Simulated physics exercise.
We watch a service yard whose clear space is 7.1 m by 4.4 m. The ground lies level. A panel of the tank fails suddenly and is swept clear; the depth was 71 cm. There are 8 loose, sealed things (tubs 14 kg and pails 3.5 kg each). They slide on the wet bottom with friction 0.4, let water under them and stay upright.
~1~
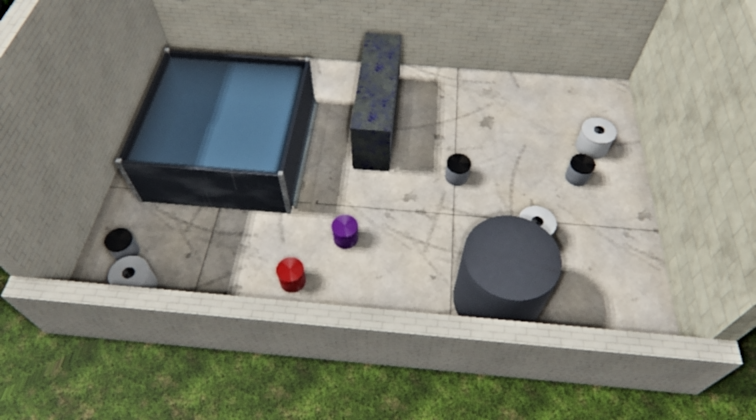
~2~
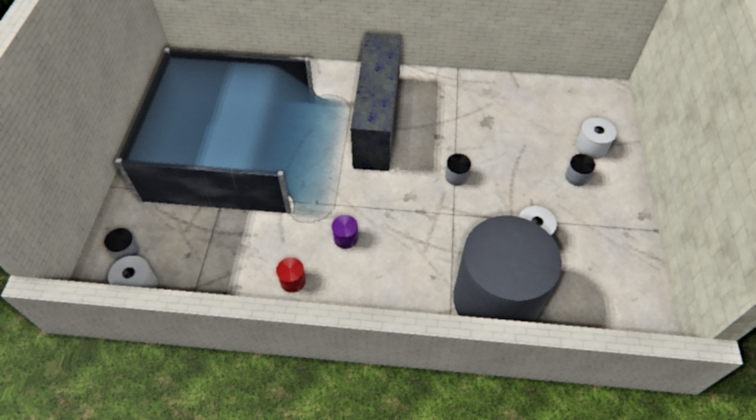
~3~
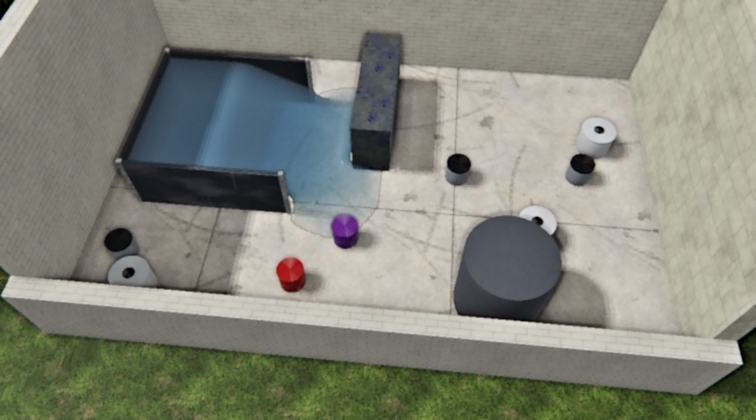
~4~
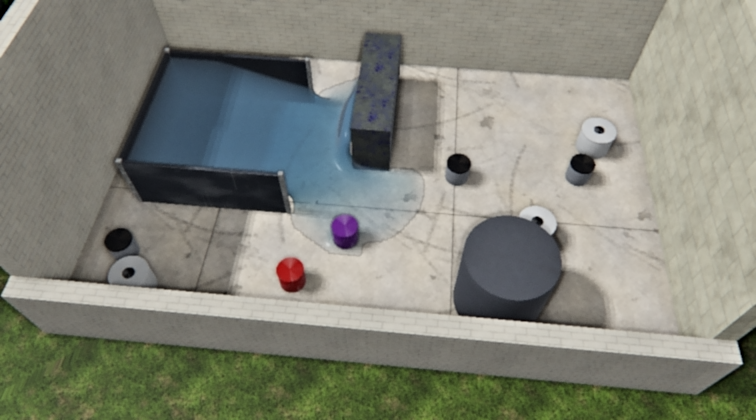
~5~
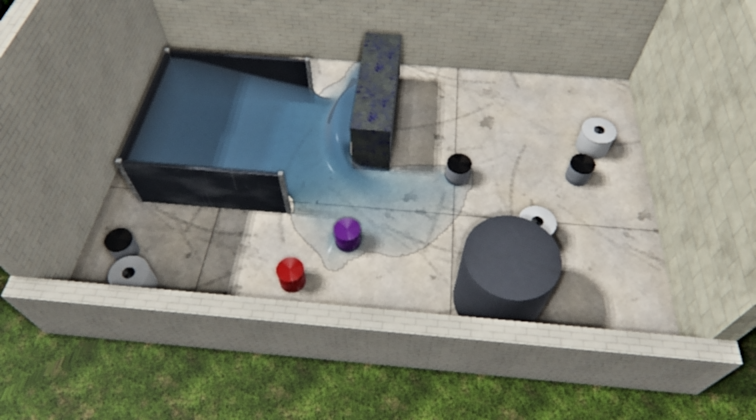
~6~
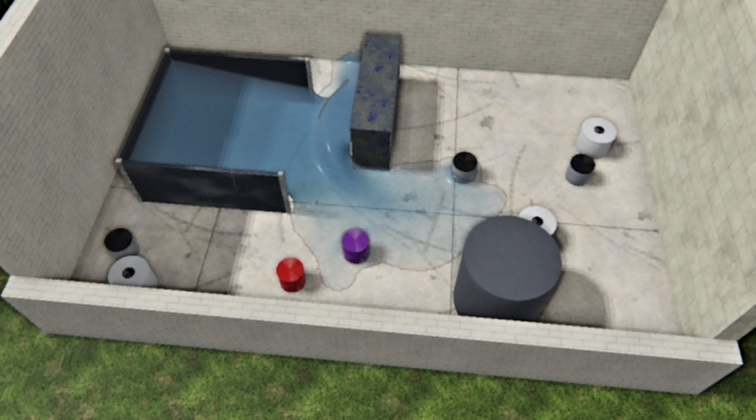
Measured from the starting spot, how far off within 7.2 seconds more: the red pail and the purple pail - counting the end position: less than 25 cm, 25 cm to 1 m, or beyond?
The red pail travels far, the purple pail gets carried off.
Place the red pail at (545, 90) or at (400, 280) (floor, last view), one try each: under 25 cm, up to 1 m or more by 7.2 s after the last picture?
In turn: It ends far away; it is nudged along.
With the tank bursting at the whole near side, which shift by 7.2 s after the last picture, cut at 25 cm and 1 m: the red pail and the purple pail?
Then the red pail ends far away, the purple pail slides a little.
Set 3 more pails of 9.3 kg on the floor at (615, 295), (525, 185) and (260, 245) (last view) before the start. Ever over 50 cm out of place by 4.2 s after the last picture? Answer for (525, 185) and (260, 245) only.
In turn: Past it, short of it.
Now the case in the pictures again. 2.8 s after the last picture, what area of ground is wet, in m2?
Roughly 27 m2.
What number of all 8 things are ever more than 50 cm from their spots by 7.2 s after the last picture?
That makes 8.
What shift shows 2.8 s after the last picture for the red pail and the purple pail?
Roughly 80 and 140 cm by then.
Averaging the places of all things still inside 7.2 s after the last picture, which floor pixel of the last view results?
At about (413, 195).
Then, 0.9 s after the last picture the red pail is near (290, 269), 0.0 m from its start, aground; the purple pail is near (418, 309), 1.4 m from its start, afloat; 1 afloat.
Then, 2.8 s after the last picture the red pail is near (229, 252), 0.8 m from its start, aground; the purple pail is near (463, 225), 1.4 m from its start, afloat; 5 afloat.
Then, 4.8 s after the last picture the red pail is near (134, 198), 2.2 m from its start, afloat; the purple pail is near (616, 164), 3.6 m from its start, afloat; 7 afloat.
Then, 7.2 s after the last picture the red pail is near (88, 277), 2.3 m from its start, afloat; the purple pail is near (656, 228), 3.7 m from its start, afloat; 7 afloat.
